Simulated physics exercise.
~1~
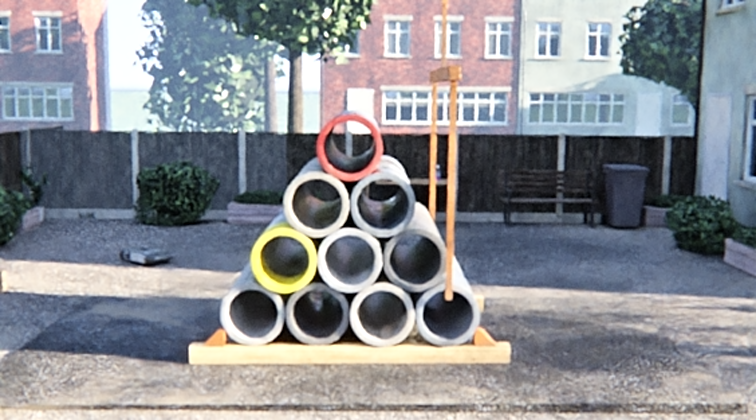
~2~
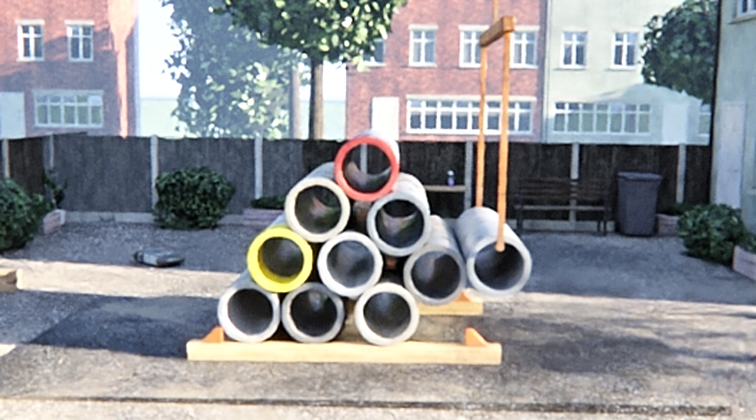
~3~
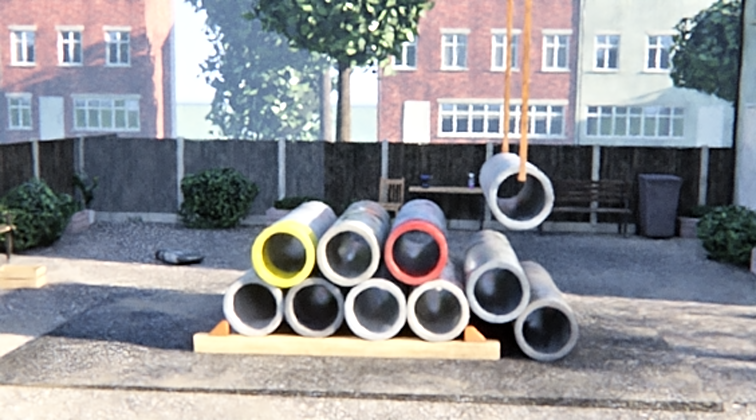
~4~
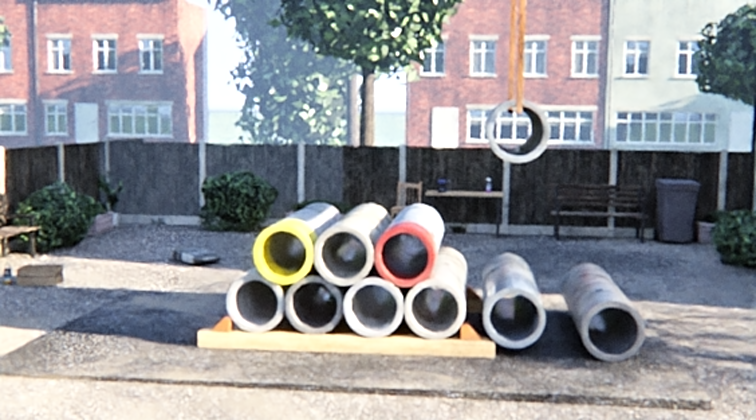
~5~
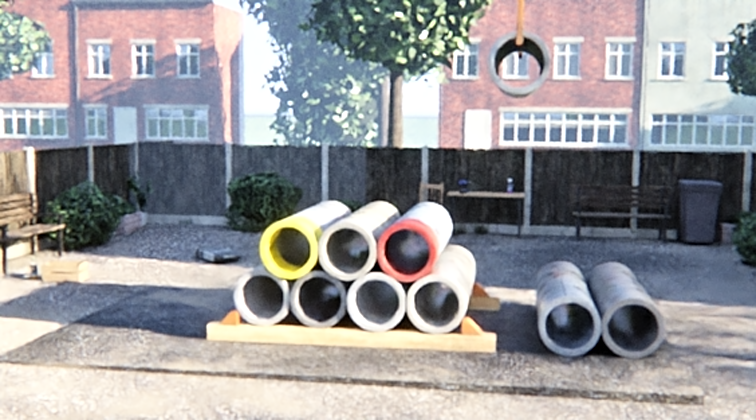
We see a pyramid of hollow concrete pipes as the bottom right one is hooked and lifted away; the red-rimmed top pipe drops a row to the right, two pipes roll off onto the gravel to the right, and the yellow-rimmed one stays in place.
